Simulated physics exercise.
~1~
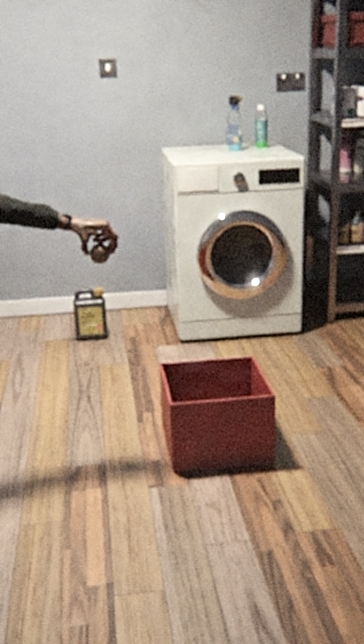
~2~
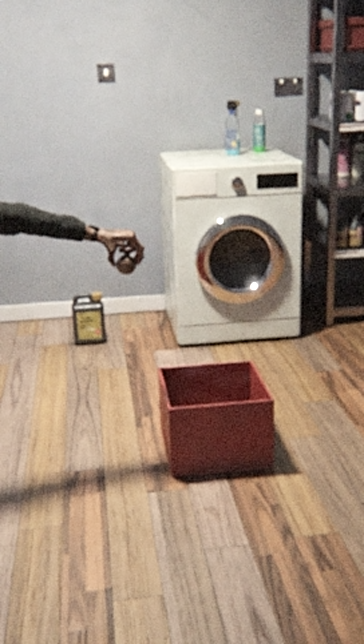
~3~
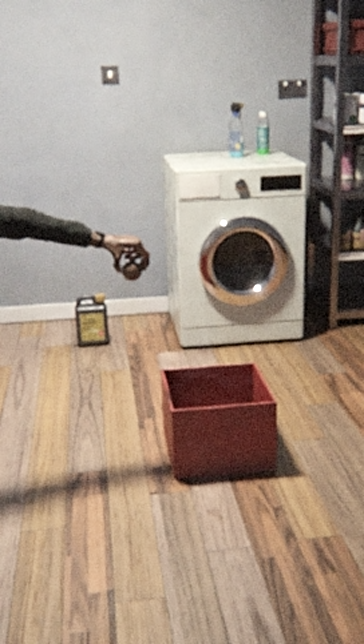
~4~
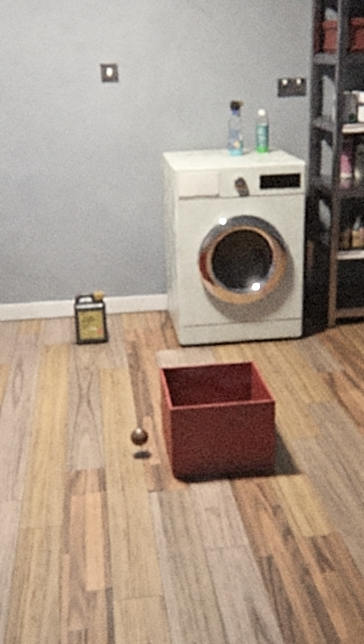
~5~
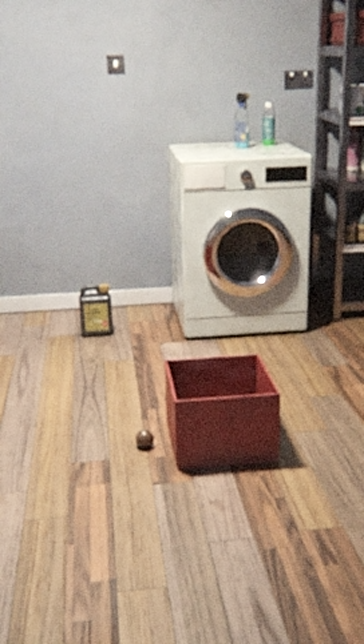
An arm in a dark sleeve reaches in from the left, holding a small brown onion above a wood-plank floor, seen from slightly above by a gently swaying camera. A dark red, open-topped crate sits in front of a white washing machine with two bottles on top, while a dark container stands by the grey wall and shelves rise at the right. The hand moves right towards the crate and pauses short of it. It then lets go and withdraws as the onion drops. The onion misses the crate and ends on the floor just to its left.
